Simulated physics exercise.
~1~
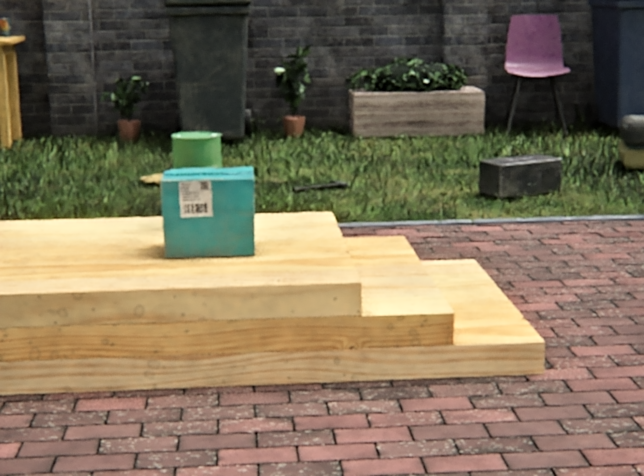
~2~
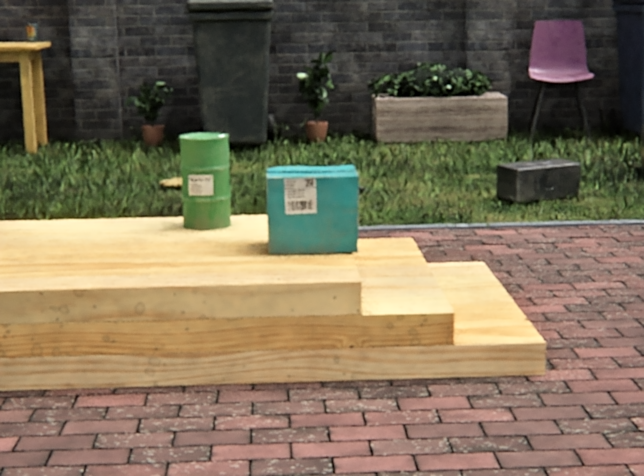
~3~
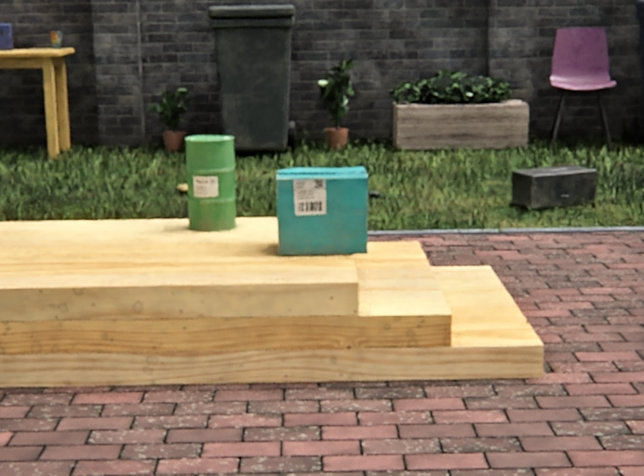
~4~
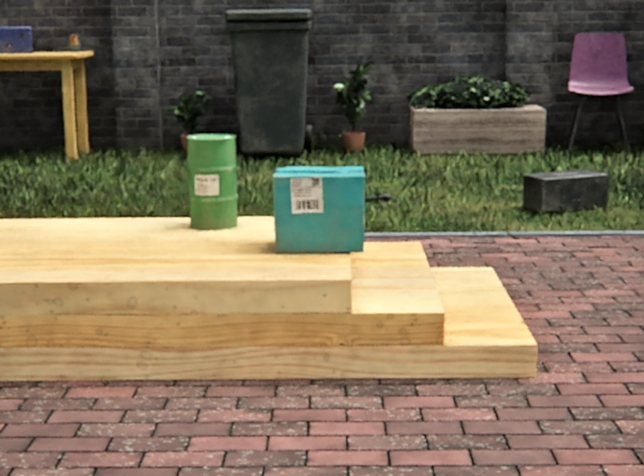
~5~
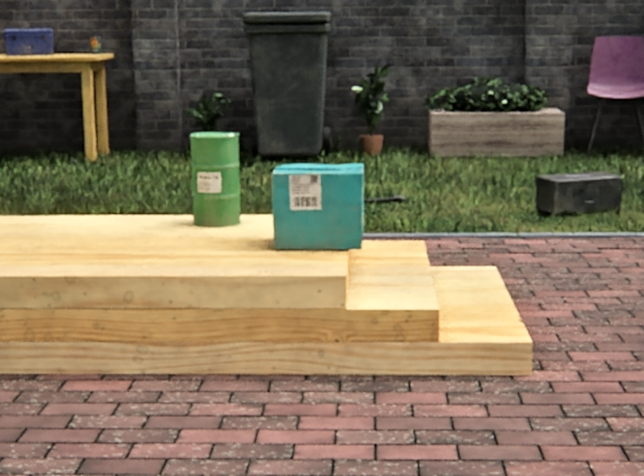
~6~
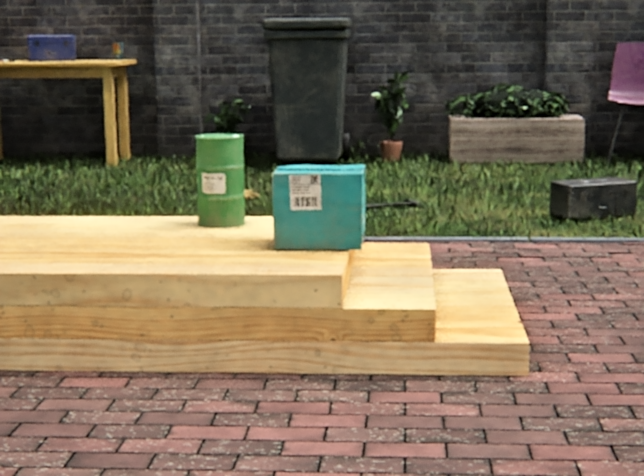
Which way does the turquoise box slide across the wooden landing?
The turquoise box slides to the right, toward the steps.
On a wooden landing above a few low steps in a brick yard, a turquoise box slid to the right past a green canister, which stayed in place, and the box came to rest still on the top level, near the edge.
